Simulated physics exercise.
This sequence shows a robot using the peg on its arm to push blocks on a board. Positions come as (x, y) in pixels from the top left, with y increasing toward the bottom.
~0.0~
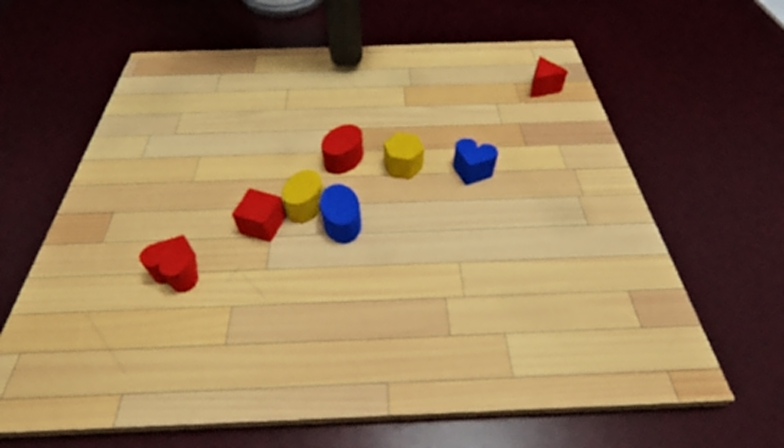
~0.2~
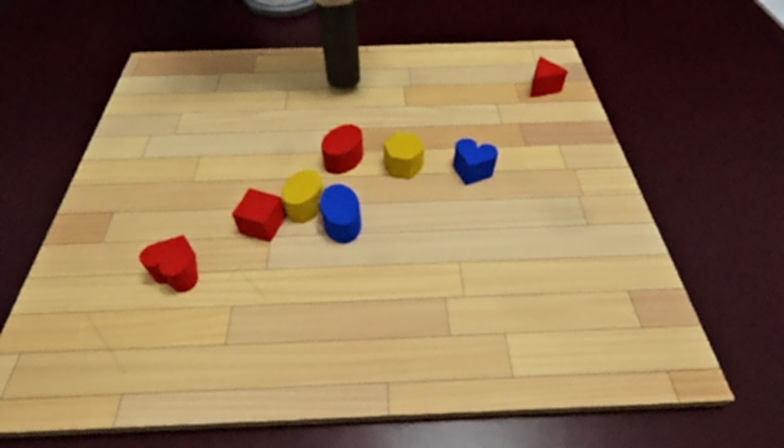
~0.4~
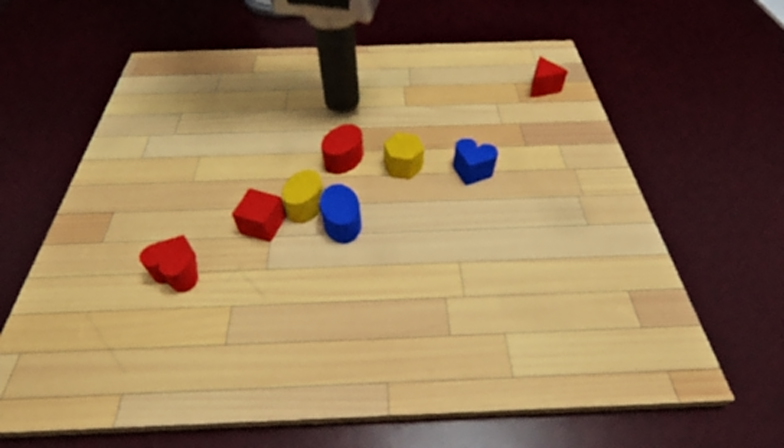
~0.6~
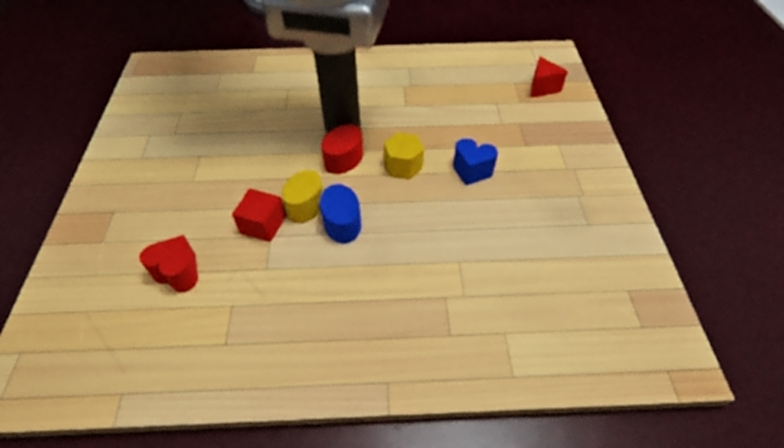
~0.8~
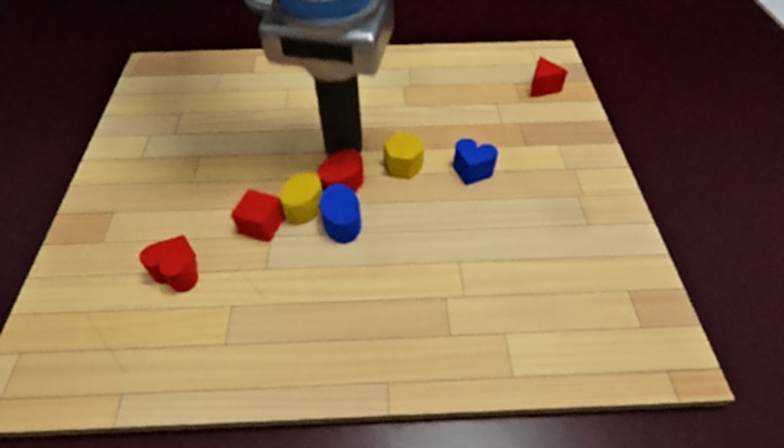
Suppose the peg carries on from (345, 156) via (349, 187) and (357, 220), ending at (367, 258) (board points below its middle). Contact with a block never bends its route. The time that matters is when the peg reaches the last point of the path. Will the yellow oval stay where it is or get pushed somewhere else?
The yellow oval is moved.
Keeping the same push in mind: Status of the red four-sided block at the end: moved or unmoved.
The red four-sided block will not stay where it is.
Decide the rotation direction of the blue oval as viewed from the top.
It spins against the clock.
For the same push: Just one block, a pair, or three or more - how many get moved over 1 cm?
I'm going with three or more.
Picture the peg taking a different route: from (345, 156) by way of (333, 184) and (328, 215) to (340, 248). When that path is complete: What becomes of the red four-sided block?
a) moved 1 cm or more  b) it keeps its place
Choice a: Moved 1 cm or more.
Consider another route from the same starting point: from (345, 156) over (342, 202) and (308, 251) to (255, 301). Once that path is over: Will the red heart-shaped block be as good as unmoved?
Yes.
What follows on the original path. One third of the way, peg at (348, 180); red four-sided block at (235, 213), turned 20° clockwise; yellow oval at (283, 205); blue oval at (337, 230), turned 45° anticlockwise; red oval at (332, 196), turned 35° clockwise.
Two thirds of the way, peg at (357, 215); red four-sided block at (231, 214), turned 25° clockwise; yellow oval at (279, 207); blue oval at (324, 265), turned 105° anticlockwise; red oval at (322, 224), turned 100° clockwise.
At the end, peg at (366, 252); red four-sided block at (231, 214), turned 25° clockwise; yellow oval at (279, 207); blue oval at (319, 276), turned 115° anticlockwise; red oval at (318, 231), turned 120° clockwise.
